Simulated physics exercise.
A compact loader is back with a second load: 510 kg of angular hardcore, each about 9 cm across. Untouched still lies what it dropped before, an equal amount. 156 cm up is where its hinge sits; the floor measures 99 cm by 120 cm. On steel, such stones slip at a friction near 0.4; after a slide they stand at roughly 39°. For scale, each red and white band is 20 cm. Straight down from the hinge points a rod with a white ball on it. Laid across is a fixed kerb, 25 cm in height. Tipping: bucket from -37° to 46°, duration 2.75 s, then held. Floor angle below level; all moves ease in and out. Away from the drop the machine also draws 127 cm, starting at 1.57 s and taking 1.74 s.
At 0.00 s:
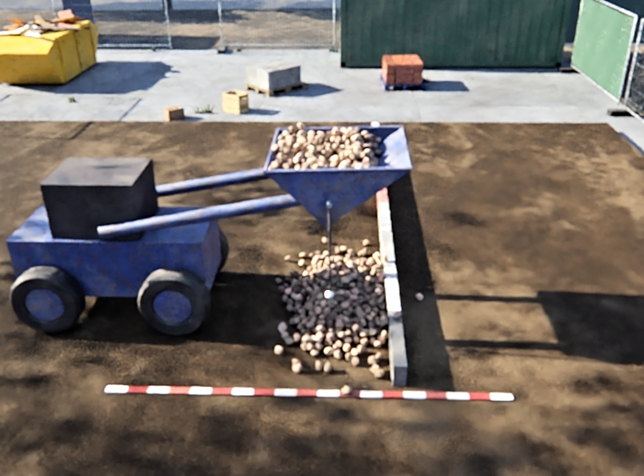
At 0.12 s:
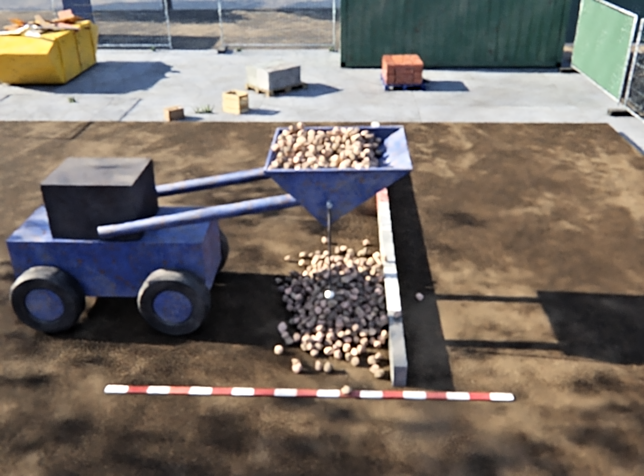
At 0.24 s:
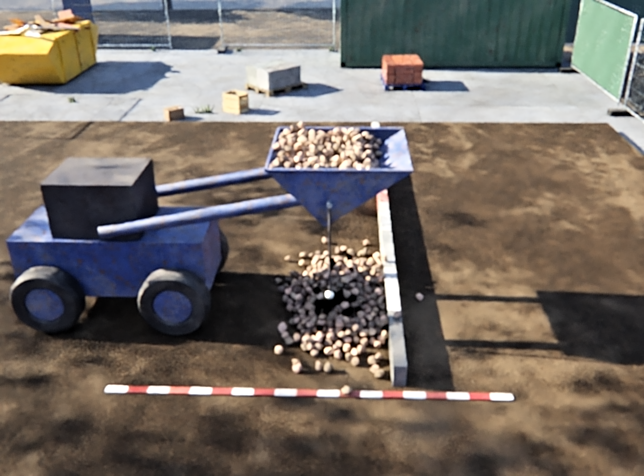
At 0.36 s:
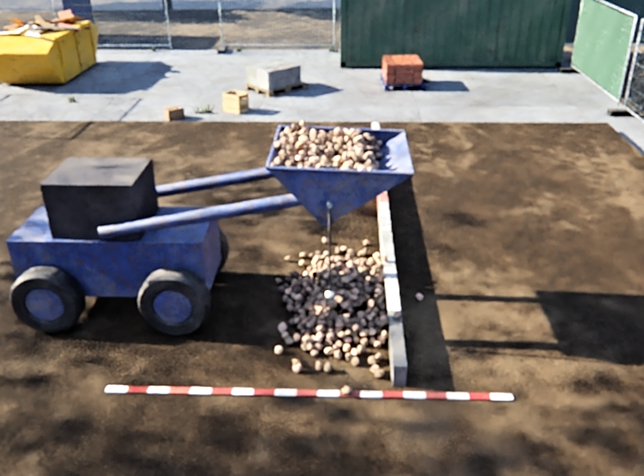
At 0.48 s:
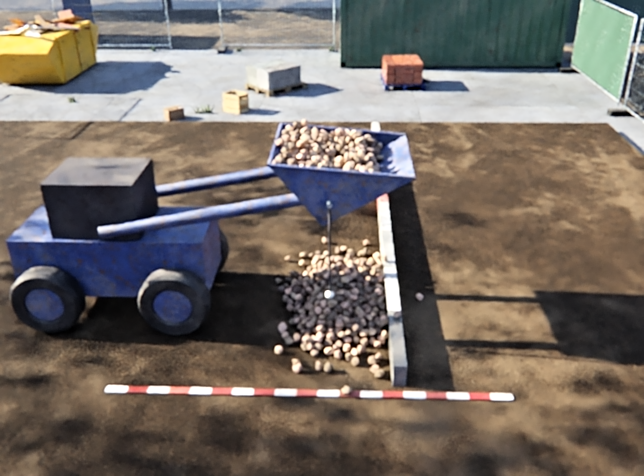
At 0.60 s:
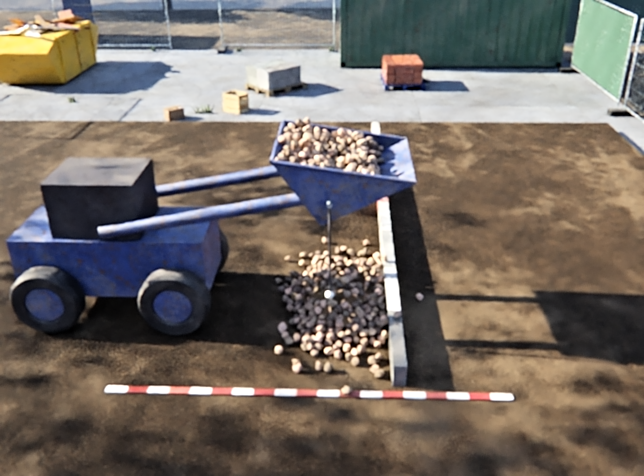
A blue loader's raised bucket, full of pale stones, tilts slightly down to the right.
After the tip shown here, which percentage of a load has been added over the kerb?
Roughly 20 out of 100.
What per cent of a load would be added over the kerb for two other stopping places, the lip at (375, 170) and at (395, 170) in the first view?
I'd expect near 0 per cent first and near 10 per cent next.
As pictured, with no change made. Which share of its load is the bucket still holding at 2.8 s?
Reading: Near 0 % of the load.
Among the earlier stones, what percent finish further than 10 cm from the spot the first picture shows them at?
Near 5 per cent, I reckon.
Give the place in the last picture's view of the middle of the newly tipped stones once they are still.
The centre sits about (364, 285).
After 2.1 s the floor is at 33°; in per cent of one load, 75 in the bucket, 120 on this side of the kerb, 5 over the kerb; the foremost stones are at (424, 279).
After 2.8 s the floor is at 46°; in per cent of one load, 0 in the bucket, 180 on this side of the kerb, 19 over the kerb; the foremost stones are at (479, 311).
After 3.8 s the floor is at 46°; in per cent of one load, 0 in the bucket, 180 on this side of the kerb, 20 over the kerb; the foremost stones are at (482, 311).
After 6.6 s the floor is at 46°; in per cent of one load, 0 in the bucket, 180 on this side of the kerb, 20 over the kerb; the foremost stones are at (482, 311). Net gain over the kerb, 20.
